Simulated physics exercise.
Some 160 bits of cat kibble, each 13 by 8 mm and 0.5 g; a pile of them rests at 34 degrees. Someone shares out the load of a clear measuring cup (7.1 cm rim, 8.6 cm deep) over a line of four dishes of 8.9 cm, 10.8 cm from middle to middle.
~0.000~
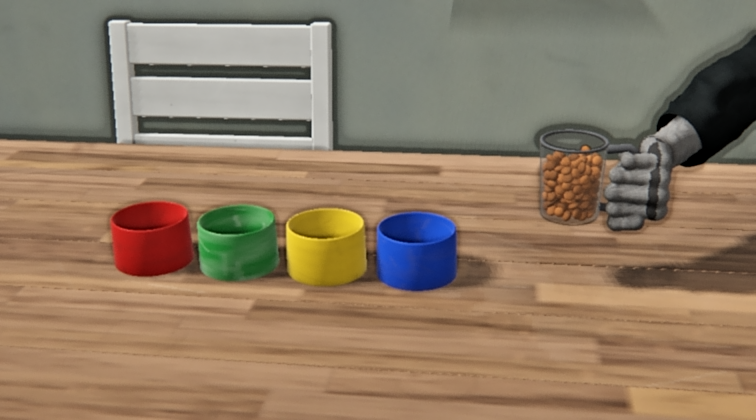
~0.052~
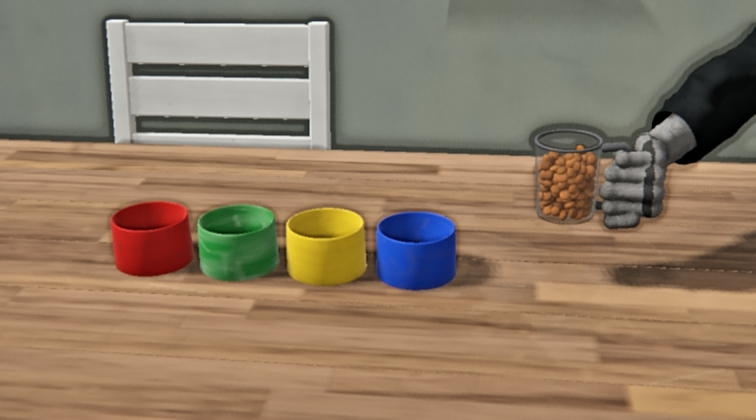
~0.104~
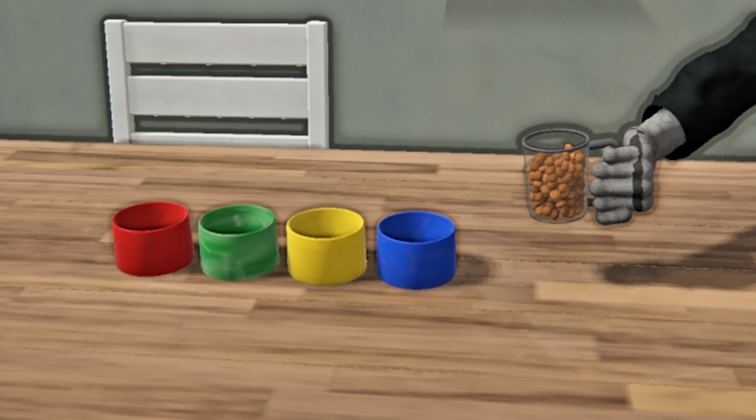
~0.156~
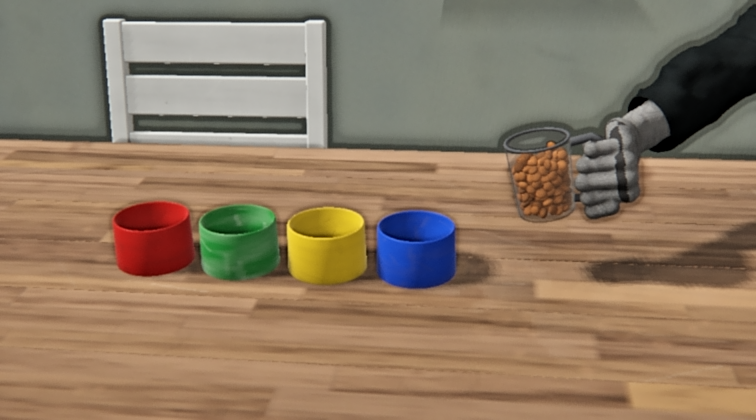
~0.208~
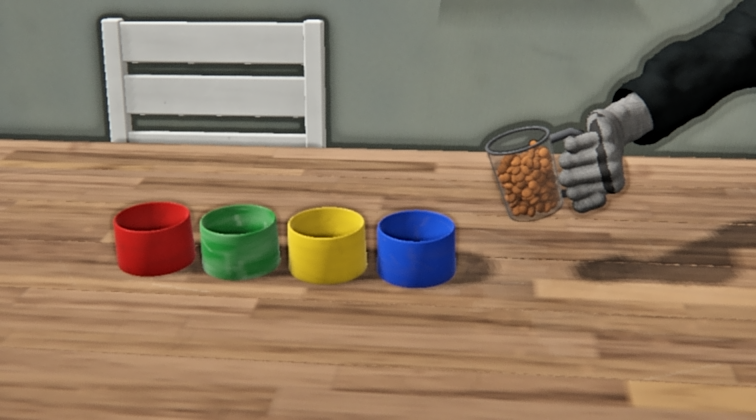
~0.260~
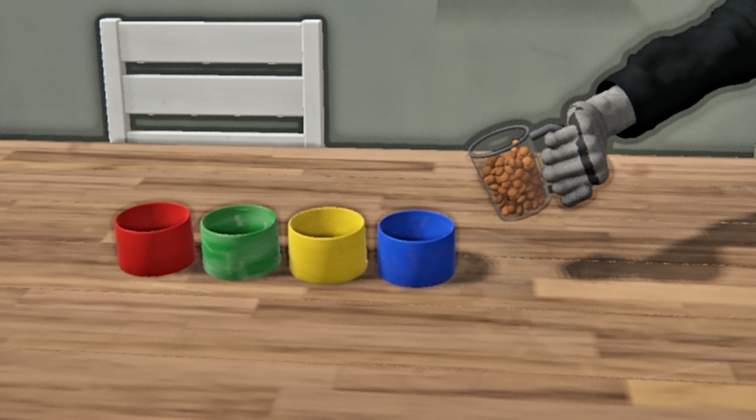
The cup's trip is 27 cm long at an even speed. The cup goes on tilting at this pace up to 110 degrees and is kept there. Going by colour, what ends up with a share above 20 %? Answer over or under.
Red under, blue under, green under, yellow over, counter over.
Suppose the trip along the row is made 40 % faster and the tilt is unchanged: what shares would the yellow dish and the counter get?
Then: Yellow 70; counter 20.
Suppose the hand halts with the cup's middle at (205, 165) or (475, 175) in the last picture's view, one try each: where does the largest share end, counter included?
Most goes to: Red, then blue.
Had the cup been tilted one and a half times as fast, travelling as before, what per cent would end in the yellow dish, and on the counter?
Yellow 60; counter 30.
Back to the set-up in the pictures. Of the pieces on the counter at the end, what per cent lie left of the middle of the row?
Roughly 60 per cent.
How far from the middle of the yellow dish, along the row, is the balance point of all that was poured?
About 3 cm to its left.
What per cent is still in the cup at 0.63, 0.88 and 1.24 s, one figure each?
In turn: 100, 100, 40.
After 0.63 s, tilt 65 degrees; cup holds 100 %.
Then, at 0.88 s, tilt 93 degrees; cup holds 100 %.
After 1.24 s, tilt 110 degrees; cup holds 40 %, green 5 %, yellow 25 %.
By 3.1 s all is still; red 0 %, blue 0 %, green 5 %, yellow 60 %, counter 35 %, cup 5 %.
